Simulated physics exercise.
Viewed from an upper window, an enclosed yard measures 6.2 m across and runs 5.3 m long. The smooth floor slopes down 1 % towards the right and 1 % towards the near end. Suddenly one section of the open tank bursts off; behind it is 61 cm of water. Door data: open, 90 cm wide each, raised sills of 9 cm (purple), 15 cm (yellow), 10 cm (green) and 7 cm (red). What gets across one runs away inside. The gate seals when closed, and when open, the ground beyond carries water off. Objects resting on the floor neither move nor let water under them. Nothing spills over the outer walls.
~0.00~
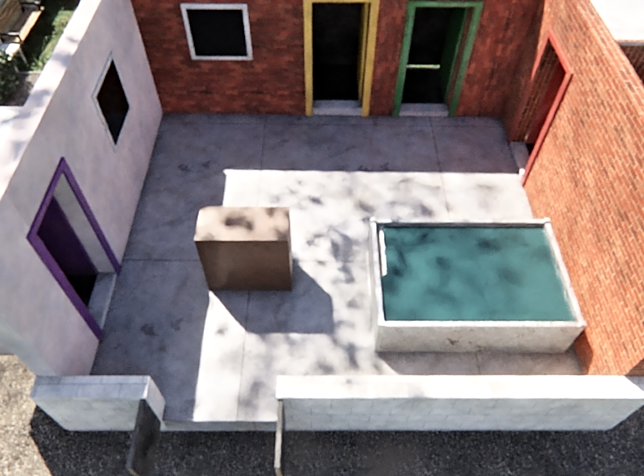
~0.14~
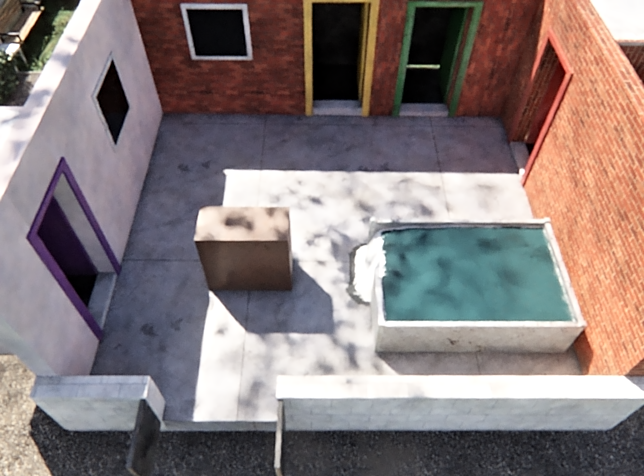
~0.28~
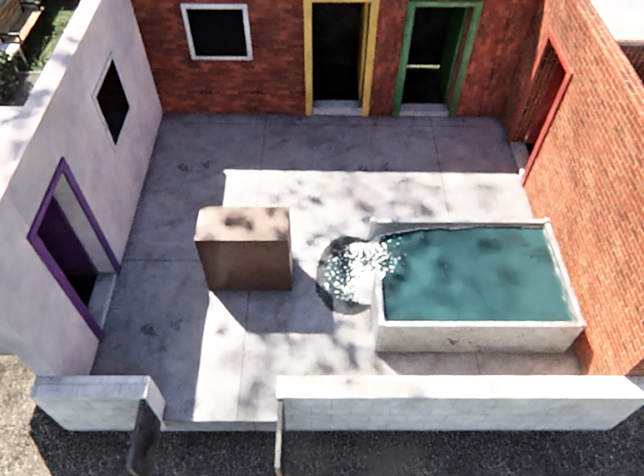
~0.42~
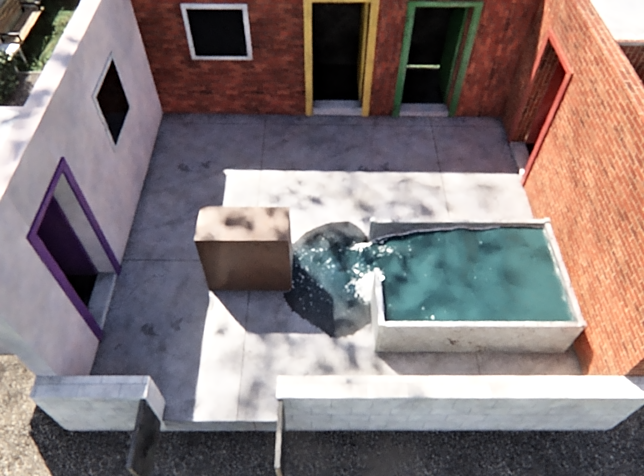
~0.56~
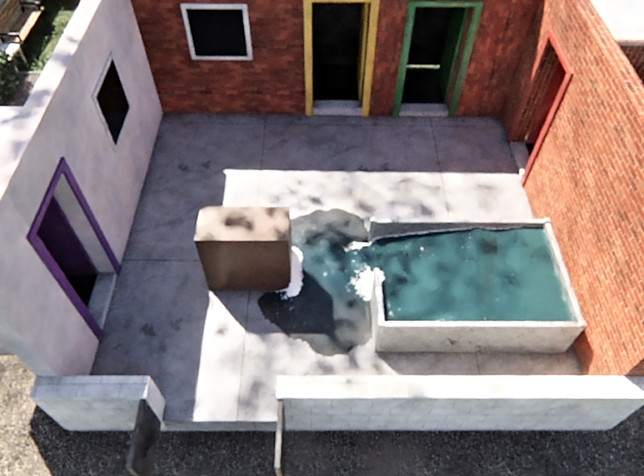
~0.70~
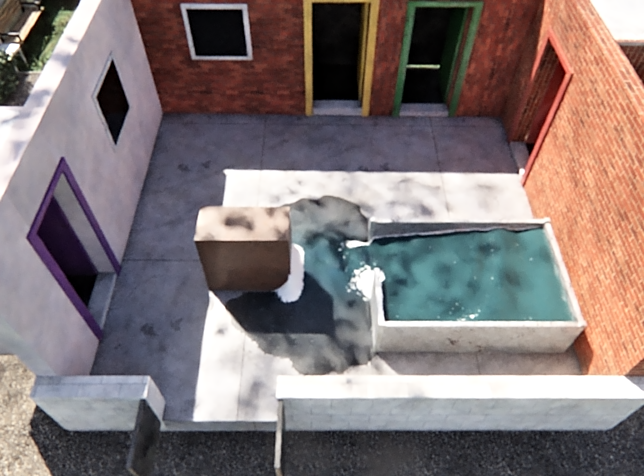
At the start, still green water fills an open tank in a walled yard with colored doorframes and a brown block on the floor. Water bursts through the tank's left side in a white, foaming gush, then spreads across the pale floor as a dark sheet, foaming against the block and widening around it.
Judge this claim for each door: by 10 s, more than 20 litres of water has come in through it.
The purple door never tops the limit. The yellow door never tops the limit. The green door never tops the limit. The red door never tops the limit.
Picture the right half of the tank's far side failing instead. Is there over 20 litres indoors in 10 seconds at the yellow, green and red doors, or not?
In that case, yellow door: Less than that, green door: More than that, red door: More than that.
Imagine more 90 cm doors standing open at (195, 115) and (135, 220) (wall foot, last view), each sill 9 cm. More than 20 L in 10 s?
The first door gets there and the second falls short.
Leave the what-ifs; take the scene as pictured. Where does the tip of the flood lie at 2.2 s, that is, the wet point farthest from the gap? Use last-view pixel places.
Location: Approx. (161, 124) in the last view.
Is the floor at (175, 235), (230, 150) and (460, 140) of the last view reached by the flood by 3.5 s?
Going in order, covered, then covered, then clear.
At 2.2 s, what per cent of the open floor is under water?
I'd guess around 50 %.
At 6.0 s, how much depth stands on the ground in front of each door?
In centimetres, the purple door has 8, the yellow door 6, the green door 2 and the red door 0.
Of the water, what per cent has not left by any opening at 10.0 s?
Roughly 78 in a hundred.
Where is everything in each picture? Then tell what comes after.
The first frame shows still water, 61 cm deep, in the open tank at (469, 272).
In the second frame, the front is at (361, 299), 0.5 m from the gap at (374, 266); 0.1 m2 of floor is under water; 61 cm left at the back of the open tank.
In the third frame, water pours out at (374, 267) and has run 0.8 m, to (322, 287); typically 8 cm deep outside, 61 cm at the open tank's back.
In the fourth frame, water pours out at (374, 267) and has run 1.2 m, to (292, 295); typically 6 cm deep outside, 61 cm at the open tank's back.
In the fifth frame, water pours out at (374, 266) and has run 1.6 m, to a hidden place; typically 4 cm deep outside, 61 cm at the open tank's back.
In the sixth frame, water pours out at (374, 266) and has run 2.1 m, to a hidden place; typically 3 cm deep outside, 61 cm at the open tank's back.
After 1.4 s water covers 25 % of the floor and is deepest (38 cm) near (297, 276); purple door not reached, yellow door not reached, green door not reached, red door not reached.
After 2.2 s water covers 50 % of the floor and is deepest (34 cm) near (297, 276); purple door not reached, yellow door not reached, green door not reached, red door not reached.
After 3.5 s water covers 55 % of the floor and is deepest (22 cm) near (297, 276); purple door 6 cm at the sill, 0 L in, yellow door 3 cm at the sill, 0 L in, green door not reached, red door not reached.
After 6.0 s water covers 70 % of the floor and is deepest (16 cm) near (297, 276); purple door 8 cm at the sill, 0 L in, yellow door 6 cm at the sill, 0 L in, green door 2 cm at the sill, 0 L in, red door not reached.
After 10.0 s water covers 90 % of the floor and is deepest (14 cm) near (587, 402); purple door 3 cm at the sill, 0 L in, yellow door 4 cm at the sill, 0 L in, green door 3 cm at the sill, 0 L in, red door 7 cm at the sill, 2 L in.
